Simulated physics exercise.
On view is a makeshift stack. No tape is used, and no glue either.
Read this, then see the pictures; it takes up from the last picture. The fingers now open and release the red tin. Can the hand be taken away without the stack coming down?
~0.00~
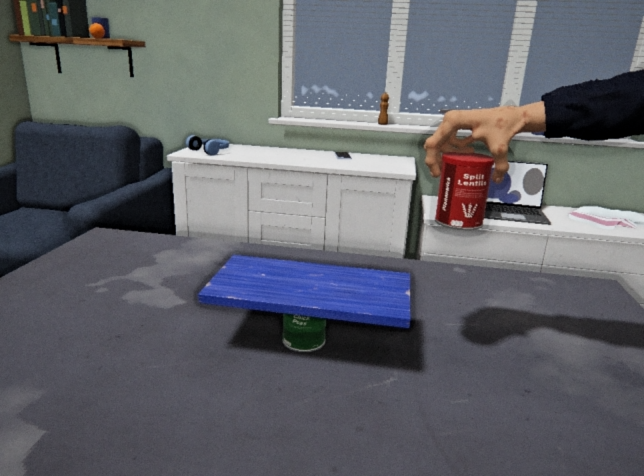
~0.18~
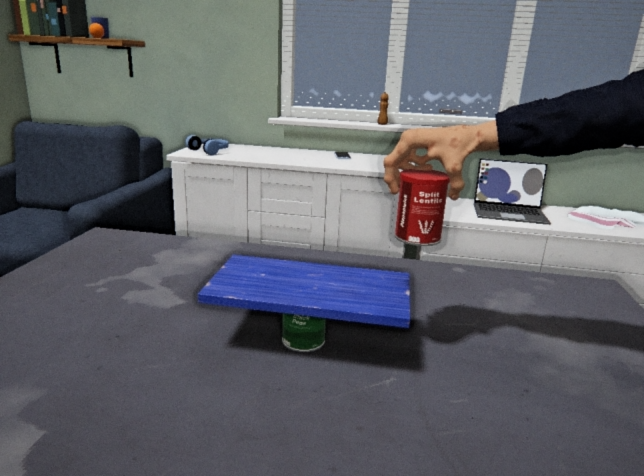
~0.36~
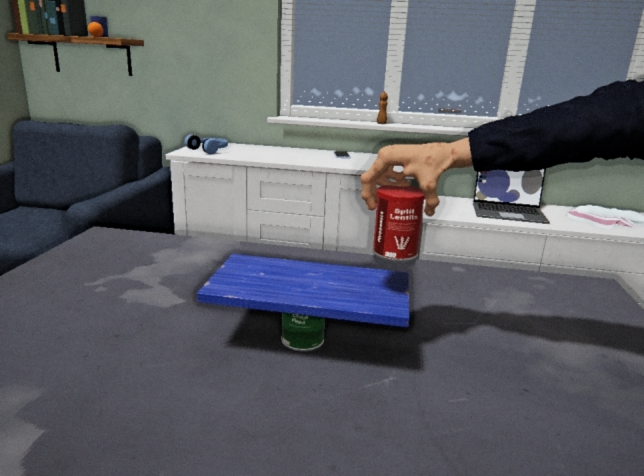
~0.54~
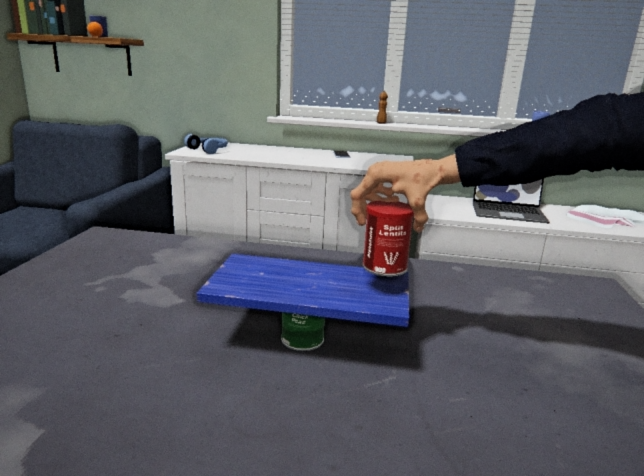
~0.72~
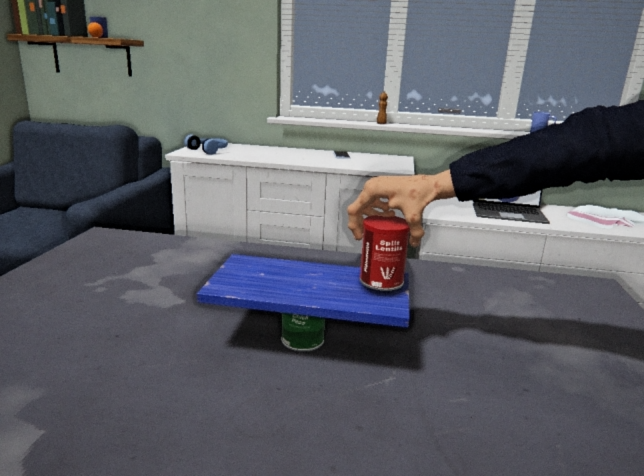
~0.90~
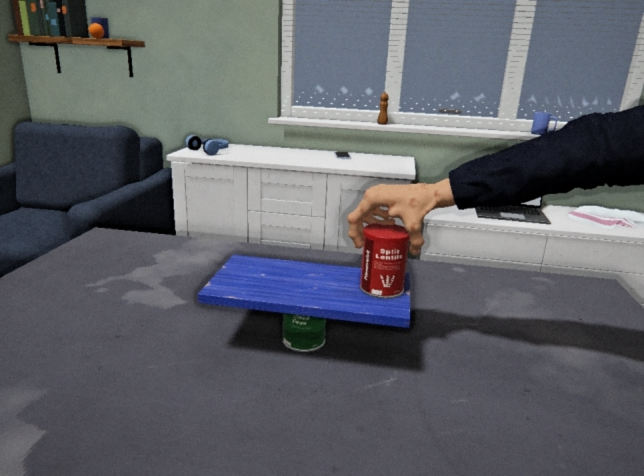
The result is a spill.
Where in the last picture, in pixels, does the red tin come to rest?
End spot: Near (491, 341).
After 1.60 s, red tin now fallen; blue board turned 34° from how it was put.
After 1.80 s, blue board turned 33° from how it was put.
After 2.00 s, blue board turned 25° from how it was put.
In the end (3.5 s), fallen, blue board and red tin; green tin unmoved. At the end, from the last picture's camera, red tin near (491, 341). The stack comes apart.
